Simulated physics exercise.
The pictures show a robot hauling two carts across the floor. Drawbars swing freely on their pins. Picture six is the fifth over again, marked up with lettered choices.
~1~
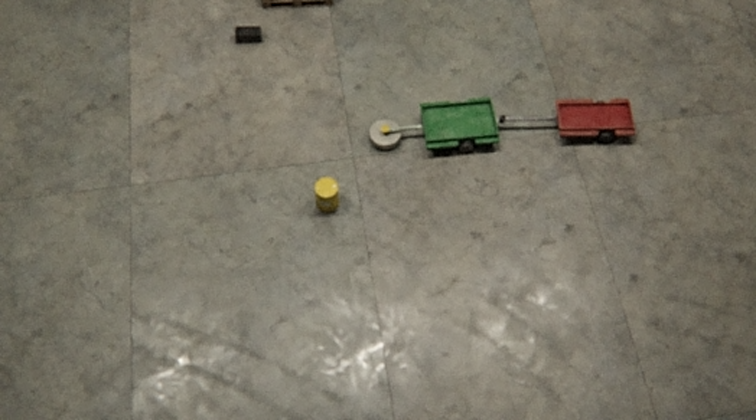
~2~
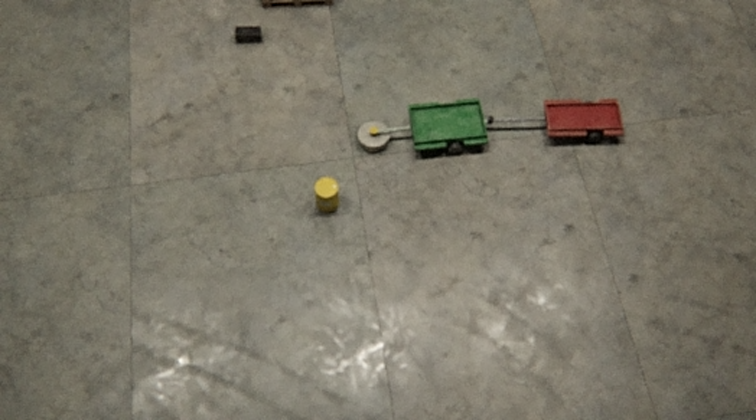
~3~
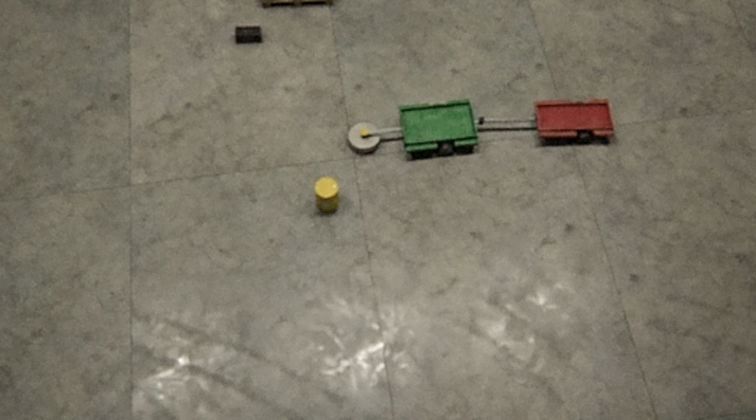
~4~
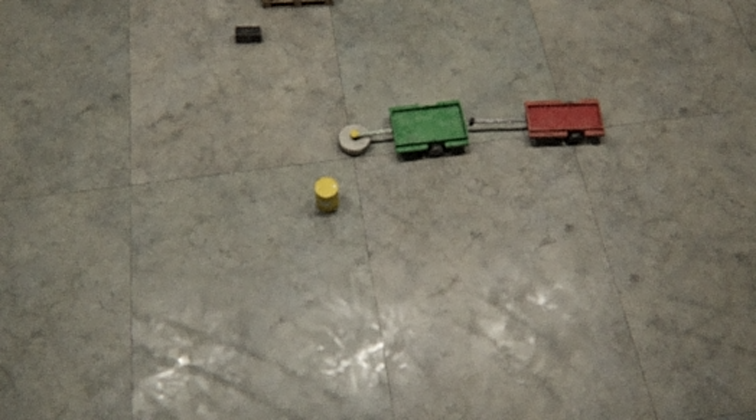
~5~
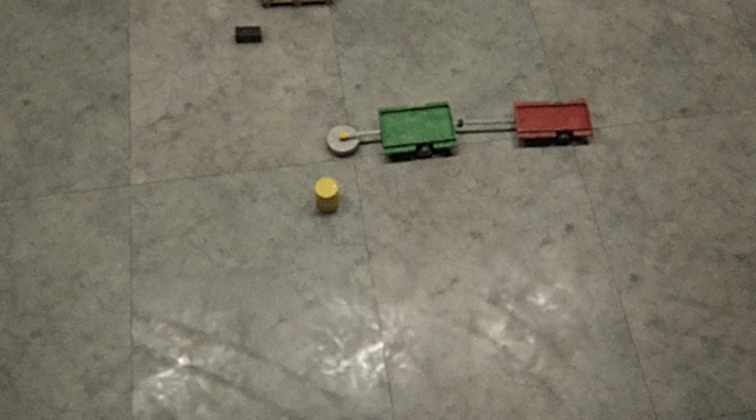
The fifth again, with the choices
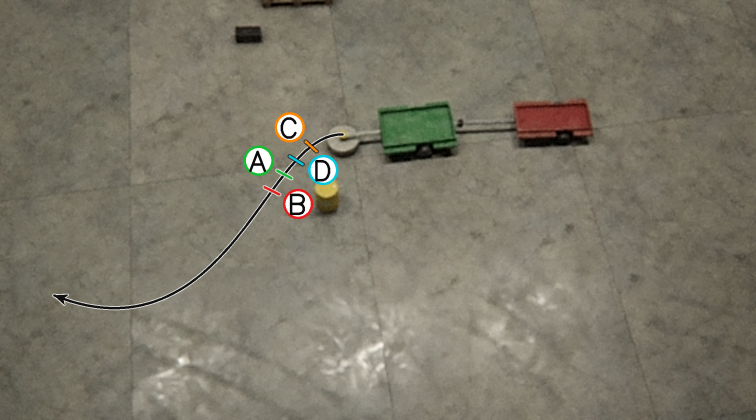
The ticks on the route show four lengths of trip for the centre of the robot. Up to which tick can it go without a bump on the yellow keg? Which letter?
Mark A.
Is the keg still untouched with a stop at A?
Yes.
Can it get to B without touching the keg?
No.
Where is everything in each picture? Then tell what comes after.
The first picture shows yellow keg (328, 203); robot (385, 133); green cart (459, 122).
The second picture shows robot (374, 135); green cart (448, 123); red cart (583, 117); yellow keg (328, 203).
The third picture shows robot (364, 137); green cart (438, 124); red cart (574, 117); yellow keg (328, 203).
The fourth picture shows robot (355, 138); green cart (428, 125); red cart (564, 117); yellow keg (328, 203).
The fifth picture shows robot (343, 139); green cart (417, 127); red cart (553, 118); yellow keg (328, 203).
On the marked copy, A at (284, 174); B at (272, 191); C at (311, 146); D at (296, 160); the route from (343, 134) via (224, 253) to (54, 295).
Taking A. A third of the way, robot (318, 147), last cart (527, 119).
Two thirds of the way, robot (299, 162), last cart (504, 120).
When it is over, robot (285, 179), last cart (483, 121); nothing has been touched.
As for the rest, B is too far, the keg has been hit; C is safe but short; D is safe but short.
